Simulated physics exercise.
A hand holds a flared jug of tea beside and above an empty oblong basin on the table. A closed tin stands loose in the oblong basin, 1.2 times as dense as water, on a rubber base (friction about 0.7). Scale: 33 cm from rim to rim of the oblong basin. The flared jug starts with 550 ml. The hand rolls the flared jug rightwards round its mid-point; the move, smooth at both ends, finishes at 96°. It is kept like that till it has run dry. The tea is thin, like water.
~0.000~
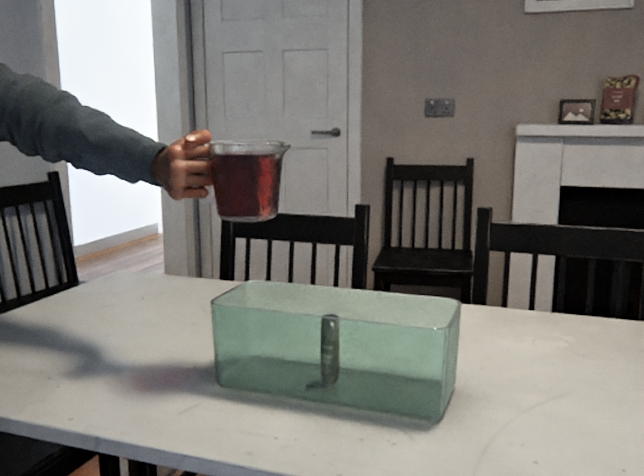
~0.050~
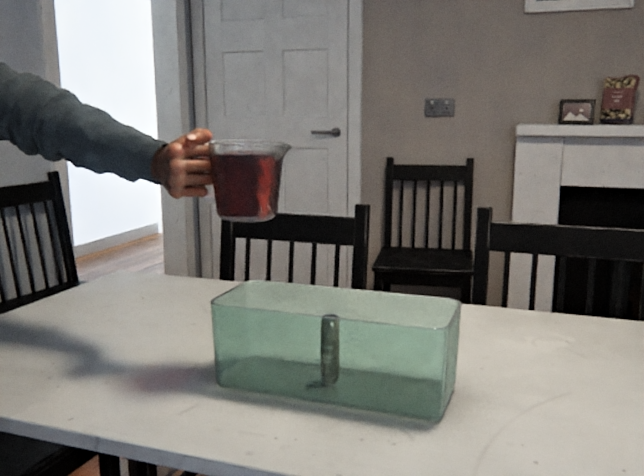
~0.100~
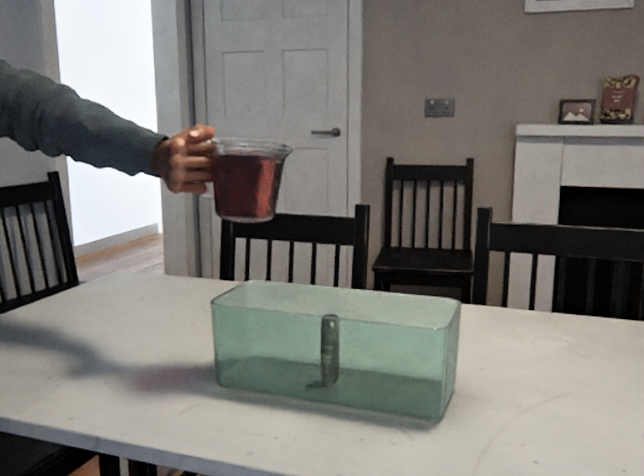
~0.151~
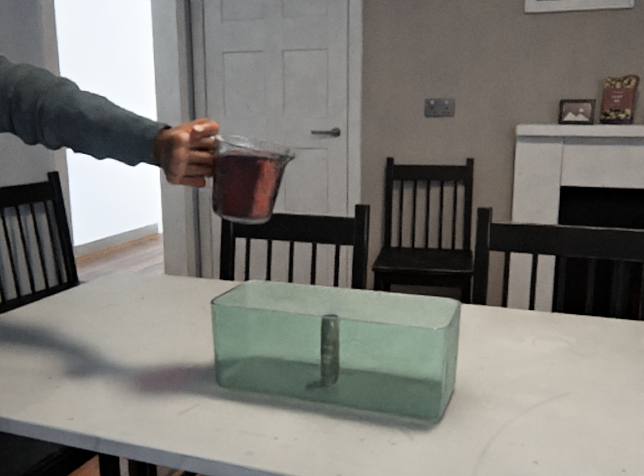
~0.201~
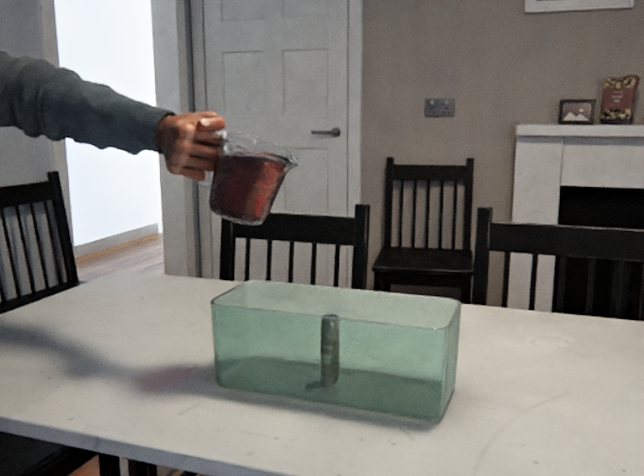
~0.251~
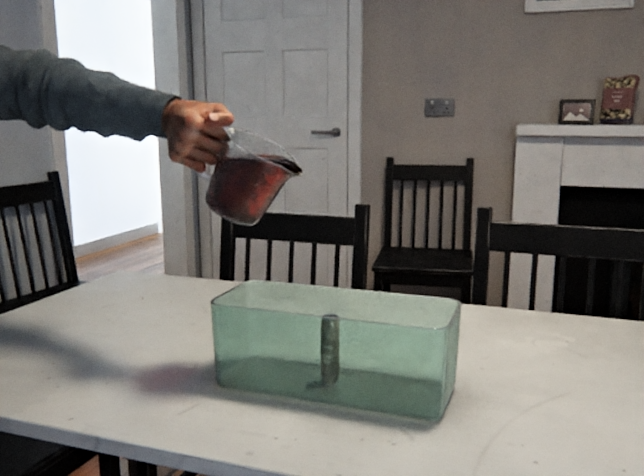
A hand held a glass jug of dark red tea above an empty green basin with a small tin standing inside, then smoothly tilted the jug to the right until the tea reached its lip.
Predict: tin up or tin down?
The tin remains upright.
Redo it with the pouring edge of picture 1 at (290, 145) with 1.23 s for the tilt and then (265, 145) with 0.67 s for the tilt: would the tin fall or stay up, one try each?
First it goes over; then it falls.
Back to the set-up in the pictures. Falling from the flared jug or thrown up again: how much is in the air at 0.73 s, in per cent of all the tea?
Near 20 in a hundred.
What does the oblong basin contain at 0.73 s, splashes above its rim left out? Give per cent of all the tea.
Some 64 per cent.
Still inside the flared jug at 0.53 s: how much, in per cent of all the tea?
Some 56 per cent.
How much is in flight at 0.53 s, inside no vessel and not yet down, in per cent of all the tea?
About 30 per cent.
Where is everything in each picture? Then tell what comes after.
In the first frame, tilt 0°; pouring edge (291, 145); surface from (218, 154) to (281, 155); the oblong basin's rim runs from (229, 292) to (455, 316); the tin's top is at (330, 320).
In the second frame, tilt 1°; pouring edge (292, 146); surface from (219, 153) to (281, 155).
In the third frame, tilt 5°; pouring edge (294, 150); surface from (220, 153) to (282, 156).
In the fourth frame, tilt 12°; pouring edge (297, 156); surface from (223, 152) to (286, 158).
In the fifth frame, tilt 20°; pouring edge (300, 164); surface from (225, 155) to (292, 161).
In the sixth frame, tilt 30°; pouring edge (302, 175); surface from (223, 161) to (300, 169); 1 per cent is over the edge.
By 0.53 s the tilt is 86° and 56 per cent is still to pour; the tin stands where it began.
By 0.73 s the tilt is 96° and 16 per cent is still to pour; the tin stands where it began.
By 0.94 s the tilt is 96° and 3 per cent is still to pour; the tin stands where it began.
By 1.17 s the tilt is 96° and 1 per cent is still to pour; the tin leans 8°.
At rest the tin stands where it began.
